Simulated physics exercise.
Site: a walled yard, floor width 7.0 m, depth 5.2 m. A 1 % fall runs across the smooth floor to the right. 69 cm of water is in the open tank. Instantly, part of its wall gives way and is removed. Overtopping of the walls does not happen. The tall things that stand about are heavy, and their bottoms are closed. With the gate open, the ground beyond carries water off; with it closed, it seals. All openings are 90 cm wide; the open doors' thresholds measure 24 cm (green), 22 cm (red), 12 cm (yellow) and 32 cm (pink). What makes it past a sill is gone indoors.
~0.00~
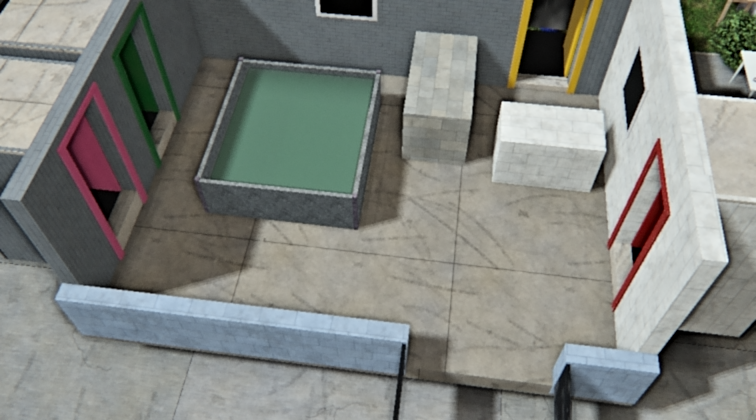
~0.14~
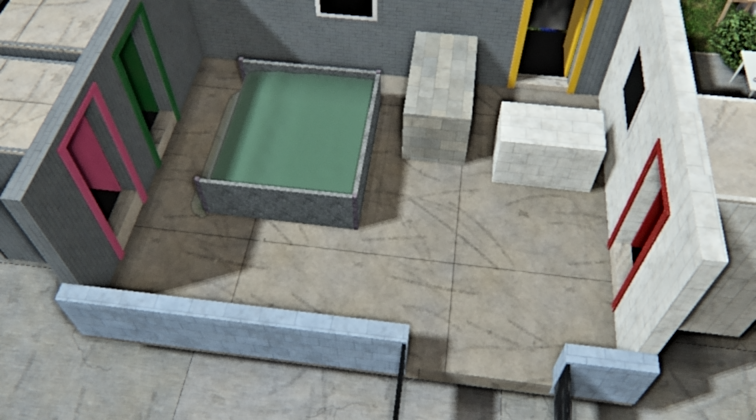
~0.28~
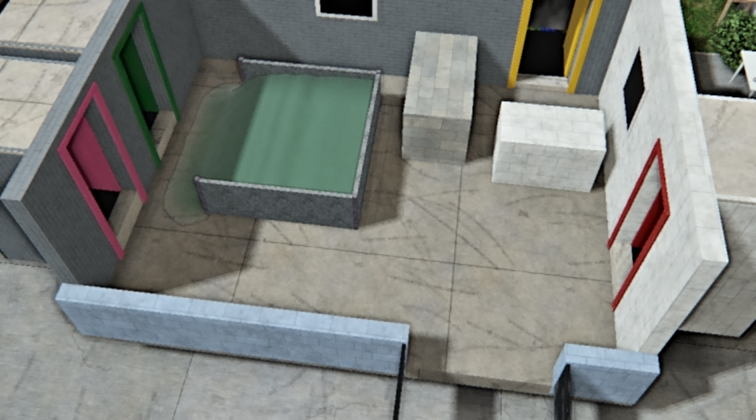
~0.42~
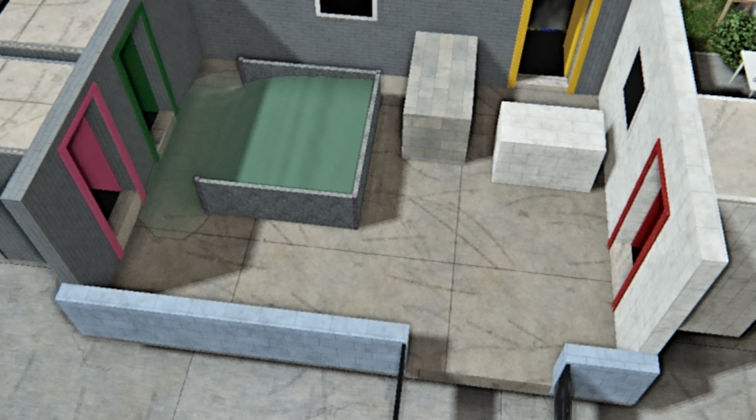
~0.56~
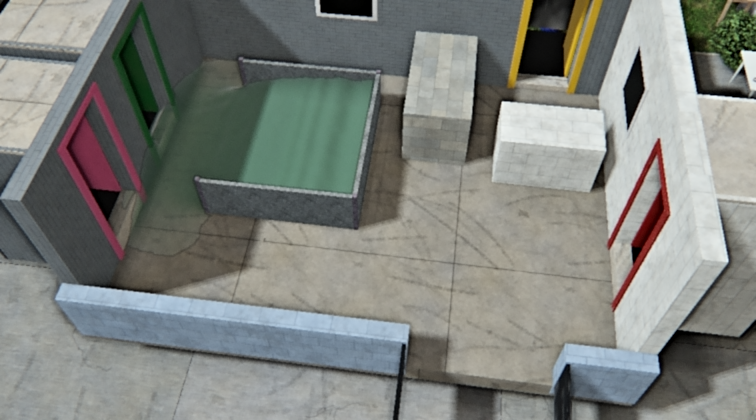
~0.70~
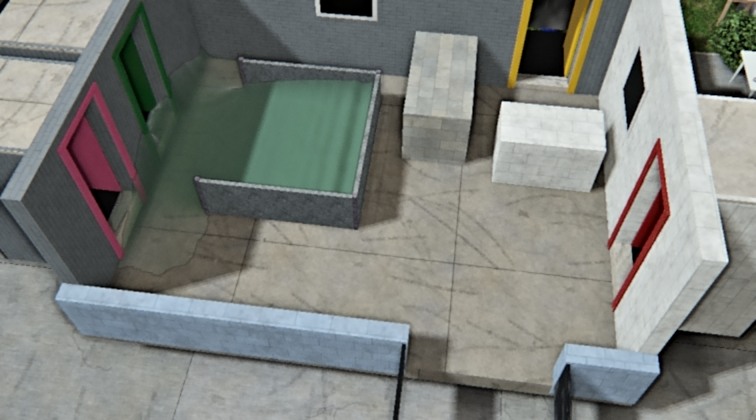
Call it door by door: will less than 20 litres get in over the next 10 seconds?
Green door - no, 20 litres or more; red door - yes, less; yellow door - yes, less; pink door - yes, less.
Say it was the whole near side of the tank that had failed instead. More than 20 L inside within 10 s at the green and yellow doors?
The green door comes out less than that and the yellow door less than that.
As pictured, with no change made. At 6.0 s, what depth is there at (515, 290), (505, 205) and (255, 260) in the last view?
Taking the spots in order: 2 cm, 0 cm, 5 cm.
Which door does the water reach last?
That would be the yellow door.
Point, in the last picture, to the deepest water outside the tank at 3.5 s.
Look around (410, 103).
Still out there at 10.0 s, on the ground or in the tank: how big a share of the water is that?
Remaining: Roughly 82 %.
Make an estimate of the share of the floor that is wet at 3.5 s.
65 %.
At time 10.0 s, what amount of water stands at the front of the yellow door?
It's some 6.0 centimetres deep.
After 1.4 s water covers 20 % of the floor and is deepest (57 cm) near (203, 60); green door 52 cm at the sill, 139 L in, red door not reached, yellow door not reached, pink door 30 cm at the sill, 2 L in.
After 2.2 s water covers 35 % of the floor and is deepest (50 cm) near (203, 60); green door 40 cm at the sill, 254 L in, red door not reached, yellow door not reached, pink door 26 cm at the sill, 4 L in.
After 3.5 s water covers 65 % of the floor and is deepest (39 cm) near (410, 103); green door 23 cm at the sill, 290 L in, red door not reached, yellow door not reached, pink door 15 cm at the sill, 5 L in.
After 6.0 s water covers 80 % of the floor and is deepest (23 cm) near (580, 371); green door 21 cm at the sill, 291 L in, red door 7 cm at the sill, 0 L in, yellow door not reached, pink door 15 cm at the sill, 5 L in.
After 10.0 s water covers 95 % of the floor and is deepest (17 cm) near (358, 98); green door 10 cm at the sill, 291 L in, red door 16 cm at the sill, 1 L in, yellow door 6 cm at the sill, 0 L in, pink door 9 cm at the sill, 5 L in.
